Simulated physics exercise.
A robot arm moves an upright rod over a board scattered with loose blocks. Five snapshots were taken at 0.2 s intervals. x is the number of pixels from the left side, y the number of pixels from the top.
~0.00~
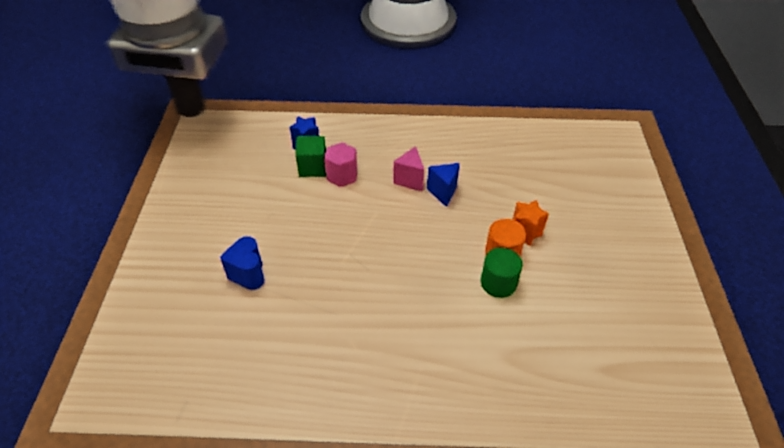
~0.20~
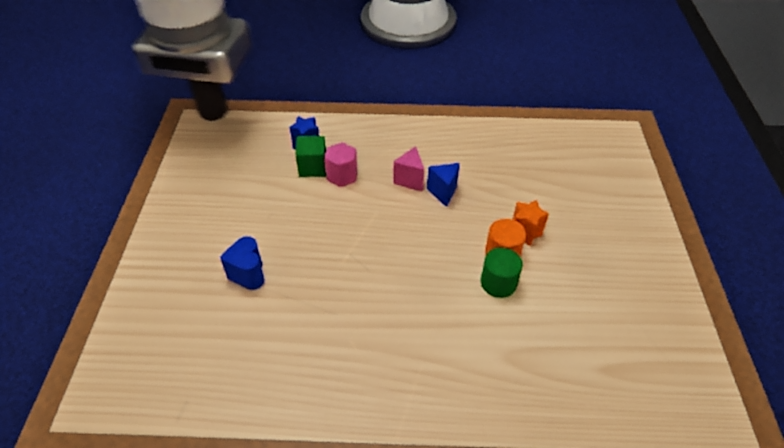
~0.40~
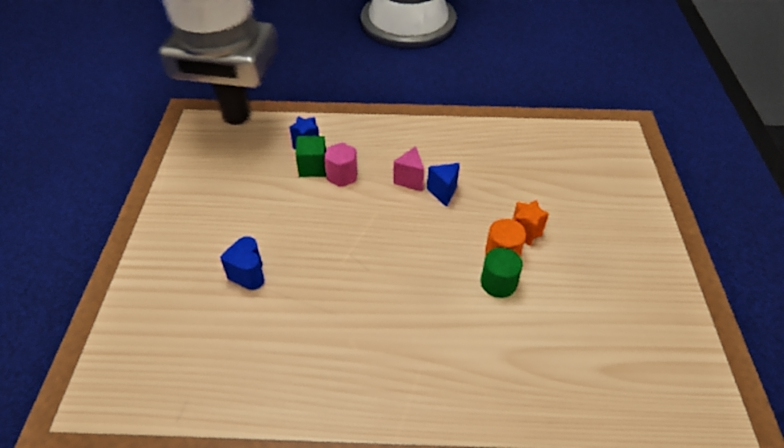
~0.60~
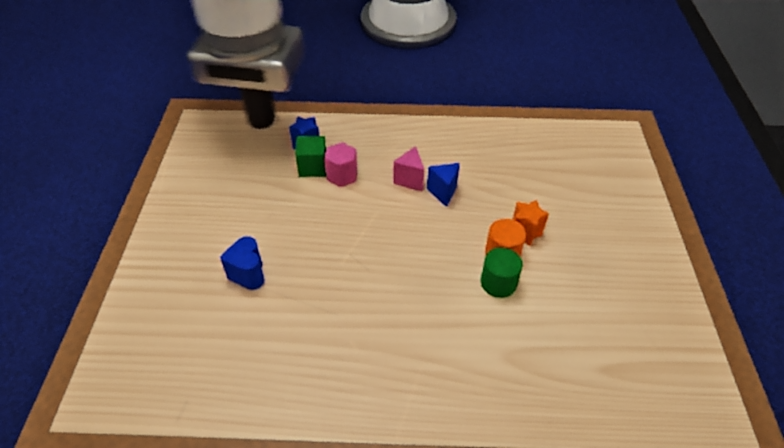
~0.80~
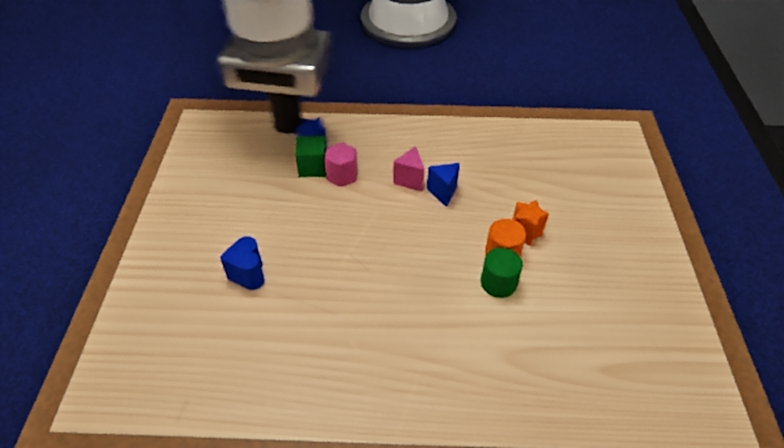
At first, a robot arm holds a dark upright rod at the upper left corner of a wooden board scattered with colourful blocks. The arm then moves steadily right along the top edge while the blocks stay put, until the rod is beside the blue star, which shifts very slightly right.
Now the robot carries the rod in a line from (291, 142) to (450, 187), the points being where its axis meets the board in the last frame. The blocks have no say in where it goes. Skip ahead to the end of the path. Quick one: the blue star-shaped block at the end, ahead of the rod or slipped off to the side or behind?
Prediction: Slipped aside.
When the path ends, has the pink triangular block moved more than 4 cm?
I'd say yes.
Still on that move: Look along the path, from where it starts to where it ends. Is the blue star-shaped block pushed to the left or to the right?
Left side.
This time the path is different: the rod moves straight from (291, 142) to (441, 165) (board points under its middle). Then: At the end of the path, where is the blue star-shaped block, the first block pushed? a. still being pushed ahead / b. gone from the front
It's a.
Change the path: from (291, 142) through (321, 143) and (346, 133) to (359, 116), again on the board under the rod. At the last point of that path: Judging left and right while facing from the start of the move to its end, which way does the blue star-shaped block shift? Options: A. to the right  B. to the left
I'll go with A - to the right.
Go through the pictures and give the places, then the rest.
Rod tip (192, 110); block tops, green square piece (310, 145); blue star-shaped block (304, 123); pink triangular block (411, 158); blue triangular block (446, 171), in the first picture.
Rod (214, 113); blocks unchanged, in the second picture.
Rod (238, 117); blocks unchanged, in the third picture.
Rod (262, 122); blocks unchanged, in the fourth picture.
Rod (289, 126); green square piece (310, 145); blue star-shaped block (311, 125); pink triangular block (411, 158); blue triangular block (446, 171), in the fifth picture.
The first path, step by step. One third of the way, rod (340, 141); green square piece (312, 150), turned 20° clockwise; blue star-shaped block (365, 137).
Two thirds of the way, rod (395, 156); green square piece (312, 150), turned 20° clockwise; blue star-shaped block (421, 146), turned 30° anticlockwise; pink triangular block (427, 164), turned 45° clockwise; blue triangular block (451, 173), turned 15° anticlockwise.
At the end, rod (451, 171); green square piece (312, 150), turned 20° clockwise; blue star-shaped block (458, 147), turned 90° anticlockwise; pink triangular block (473, 184), turned 85° clockwise; blue triangular block (489, 197).
